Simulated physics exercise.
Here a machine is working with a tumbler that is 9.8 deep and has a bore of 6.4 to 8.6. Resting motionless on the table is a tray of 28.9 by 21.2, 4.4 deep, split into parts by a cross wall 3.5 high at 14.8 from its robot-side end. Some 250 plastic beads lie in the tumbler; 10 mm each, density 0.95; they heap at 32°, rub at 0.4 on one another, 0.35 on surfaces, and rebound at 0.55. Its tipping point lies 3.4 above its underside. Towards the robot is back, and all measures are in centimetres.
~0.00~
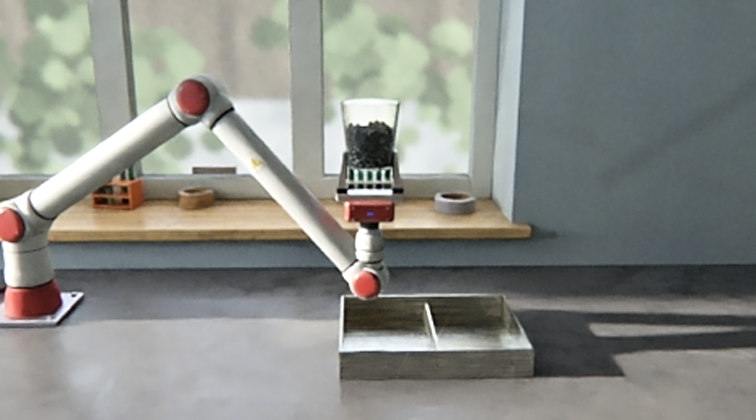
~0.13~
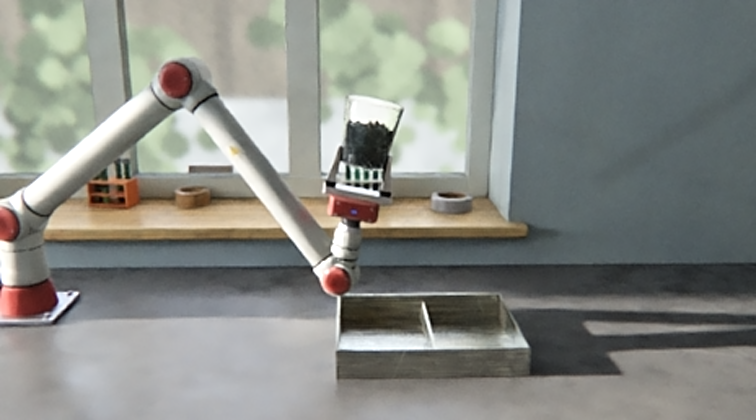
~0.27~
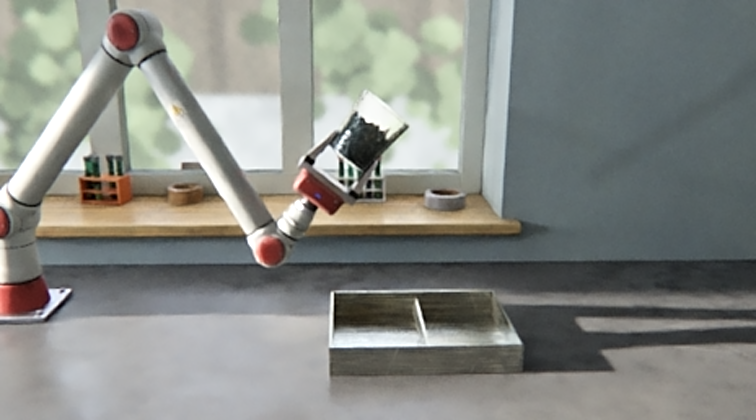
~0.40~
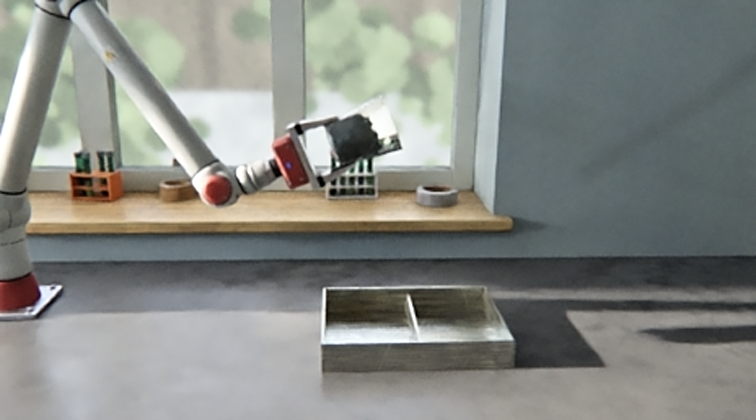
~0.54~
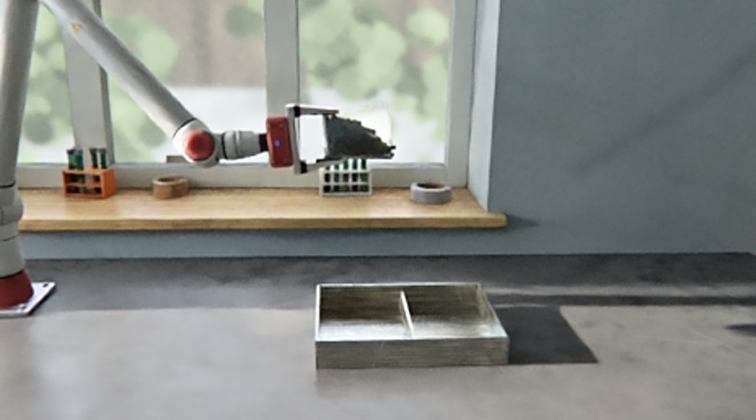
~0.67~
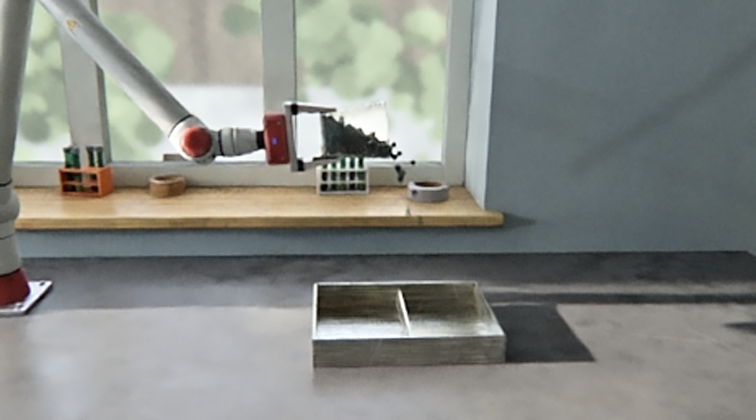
On a windowside table, a robot arm tilts a clear tumbler of dark beads rightward above a divided tray, beads starting to spill.
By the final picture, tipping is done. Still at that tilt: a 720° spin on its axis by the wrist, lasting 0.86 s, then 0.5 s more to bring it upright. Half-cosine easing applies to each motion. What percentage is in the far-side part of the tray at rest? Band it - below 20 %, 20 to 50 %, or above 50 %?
My answer is above 50 %.
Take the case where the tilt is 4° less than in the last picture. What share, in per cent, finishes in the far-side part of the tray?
I'd say close to 40 in a hundred.
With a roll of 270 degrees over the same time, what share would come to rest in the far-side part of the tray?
Roughly 50 percent, then.
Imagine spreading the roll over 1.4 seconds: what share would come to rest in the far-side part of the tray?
In that case around 70 percent.
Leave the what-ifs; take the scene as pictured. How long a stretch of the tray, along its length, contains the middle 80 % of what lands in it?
Spread length: Close to 12 cm.
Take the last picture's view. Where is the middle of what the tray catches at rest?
About (452, 325).
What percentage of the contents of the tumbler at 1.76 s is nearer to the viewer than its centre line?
Reading: Roughly 40 percent.
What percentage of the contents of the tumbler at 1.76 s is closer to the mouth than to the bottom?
Some 35 per cent.
By 1.21 s, tipped 85°, highest piece 37 above the table; 142 in the tumbler, 58 in the far-side part, 2 in the robot-side part, 47 in flight or on a rim.
By 1.76 s, tipped 48°, highest piece 36 above the table; 151 in the far-side part, 82 in the tumbler, 5 in the robot-side part, 2 on the table or floor, 9 in flight or on a rim.
By 2.23 s, upright, highest piece 35 above the table; 159 in the far-side part, 82 in the tumbler, 5 in the robot-side part, 3 on the table or floor.
By 2.93 s, upright, highest piece 35 above the table; 159 in the far-side part, 82 in the tumbler, 5 in the robot-side part, 3 on the table or floor.
Final count, 159 in the far-side part, 82 in the tumbler, 5 in the robot-side part, 3 on the table or floor. That is 64 % in the far-side part of the tray.
